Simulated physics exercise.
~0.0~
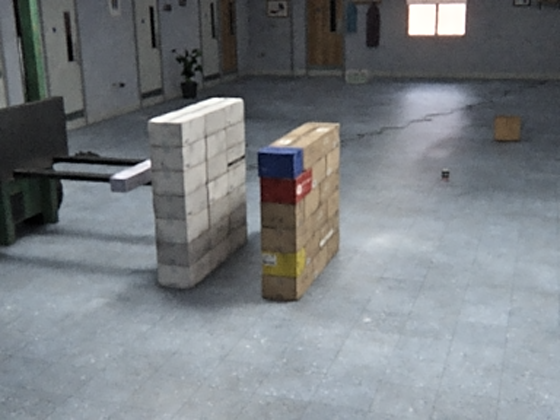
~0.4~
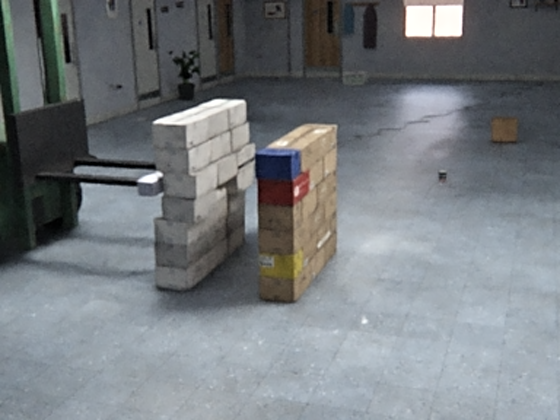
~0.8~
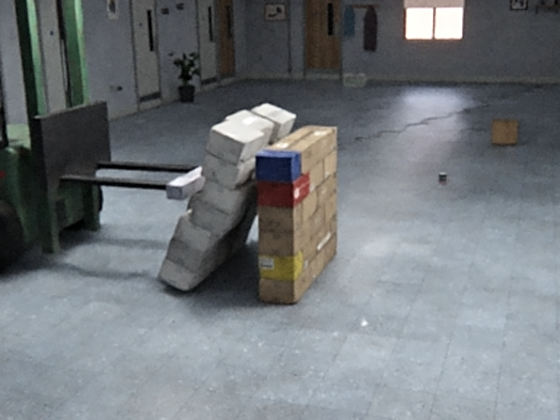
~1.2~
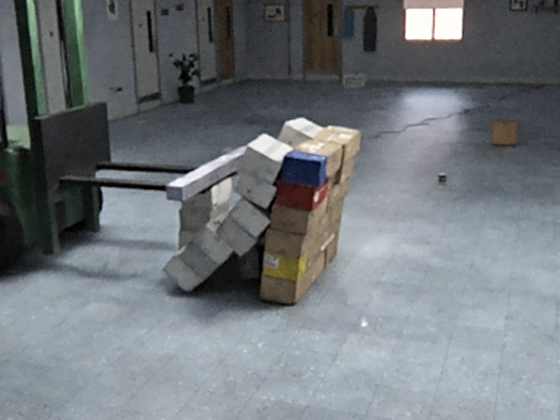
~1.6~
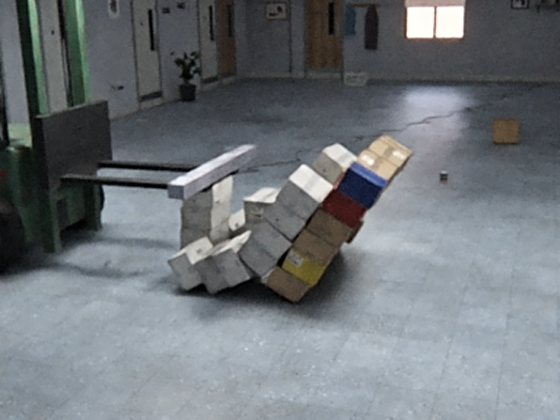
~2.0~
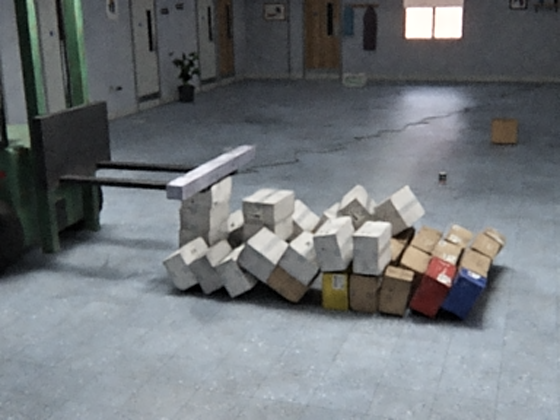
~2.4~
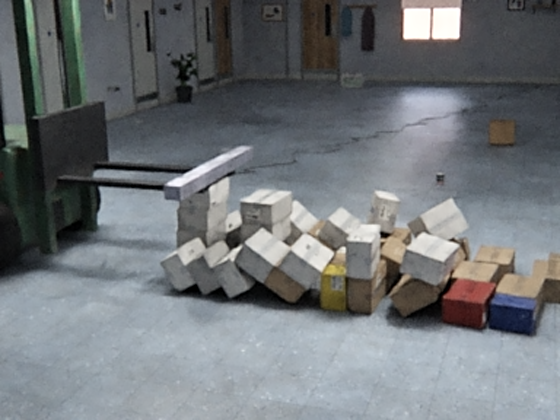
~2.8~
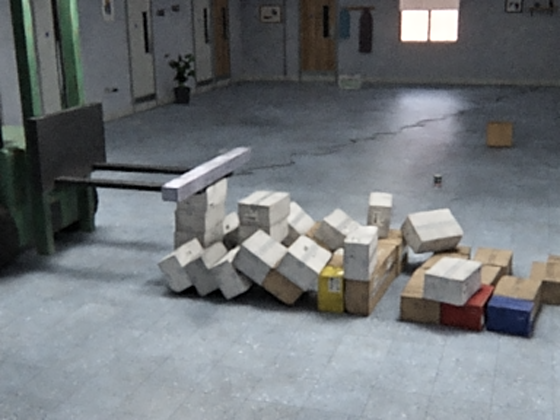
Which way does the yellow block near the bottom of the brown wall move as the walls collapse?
The yellow block moves to the right, tipping onto its side as the walls come down.
